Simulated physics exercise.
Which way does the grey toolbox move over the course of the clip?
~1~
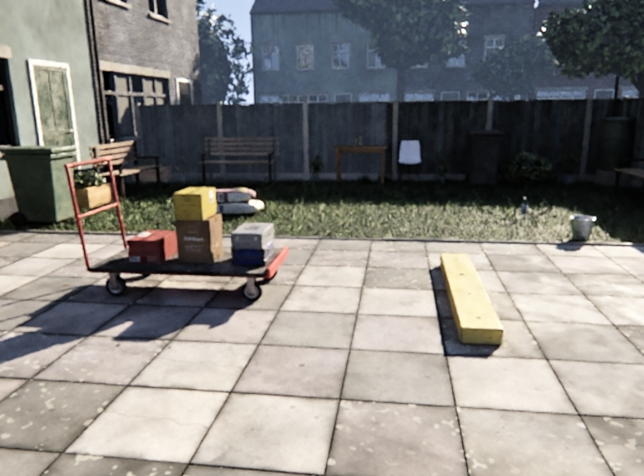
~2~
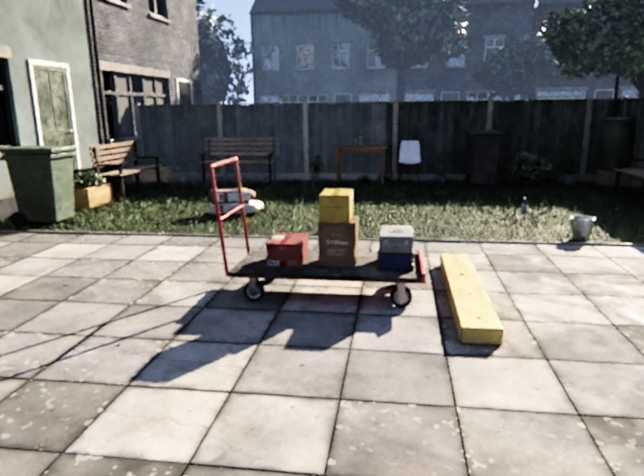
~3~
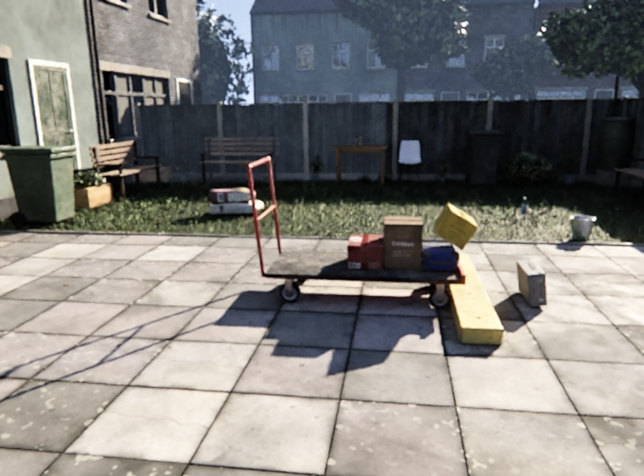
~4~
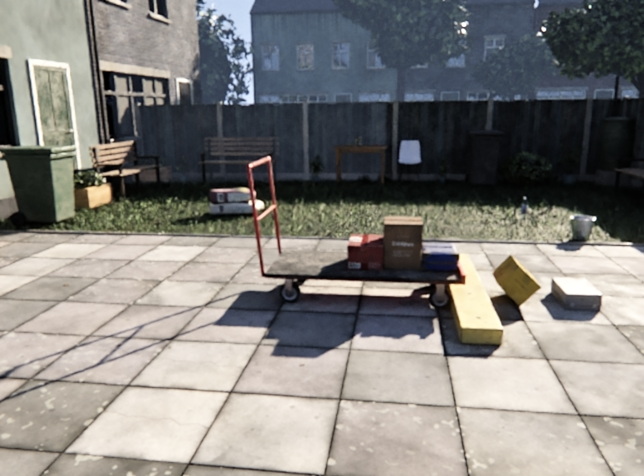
The grey toolbox moves to the right, first riding on the trolley and then going off its front end past the kerb.
